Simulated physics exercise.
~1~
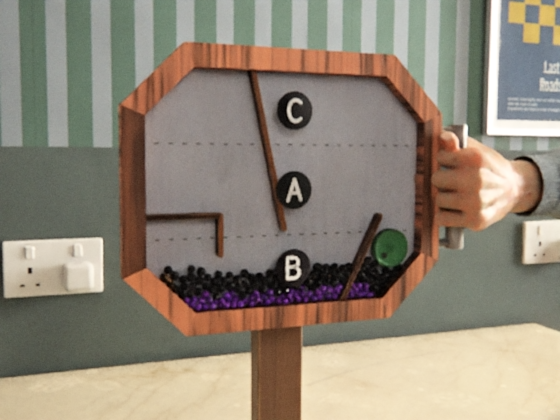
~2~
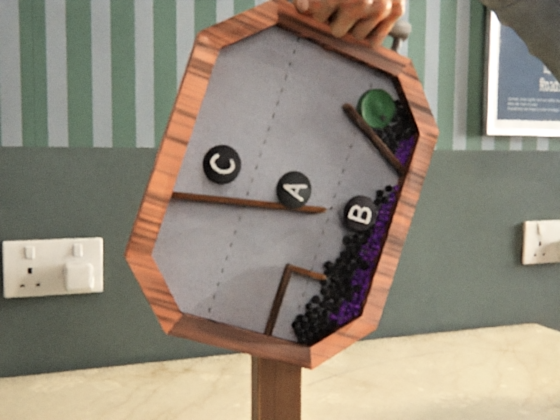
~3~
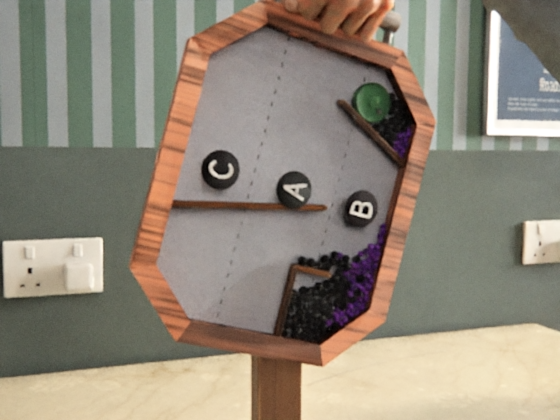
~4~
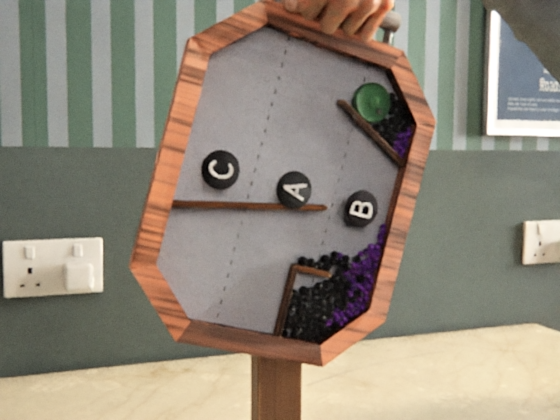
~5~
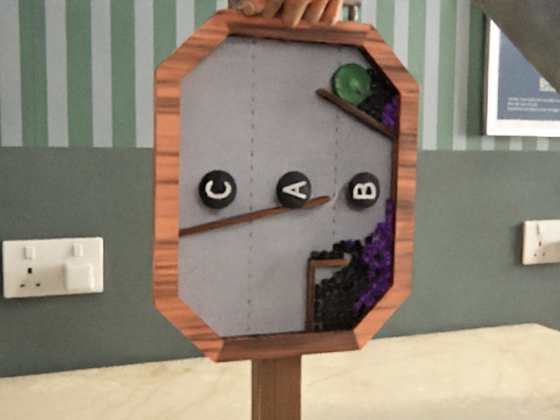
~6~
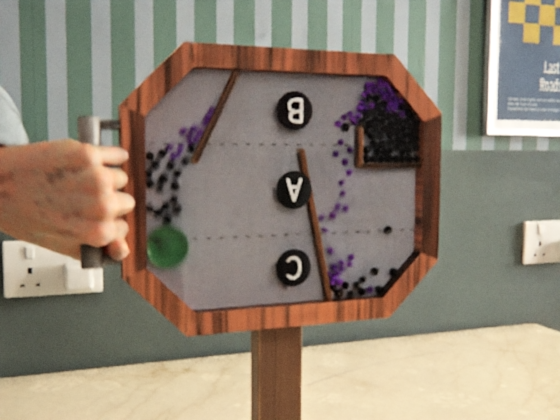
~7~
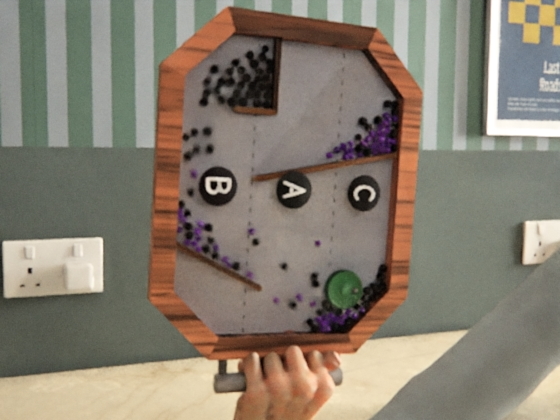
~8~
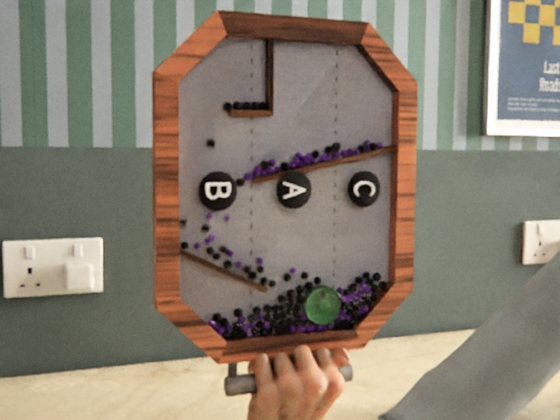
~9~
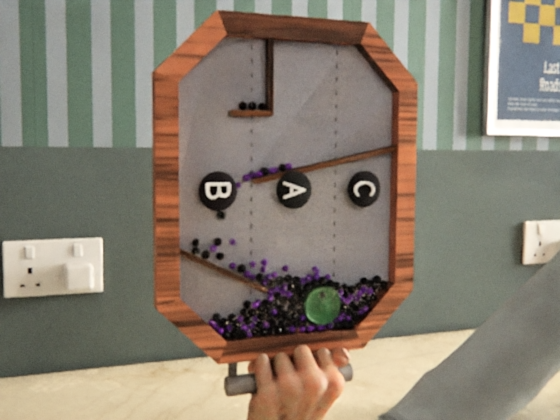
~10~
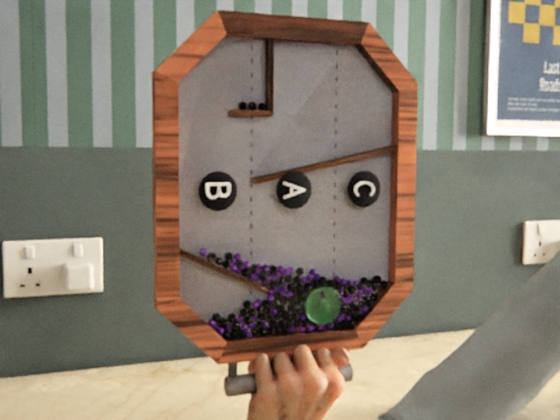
An eight-sided wooden case of black and purple beads is turned anticlockwise by a hand, pauses, then is turned further until its handle points down; the beads and green disc tumble past the inner ledges and settle mostly along the bottom.
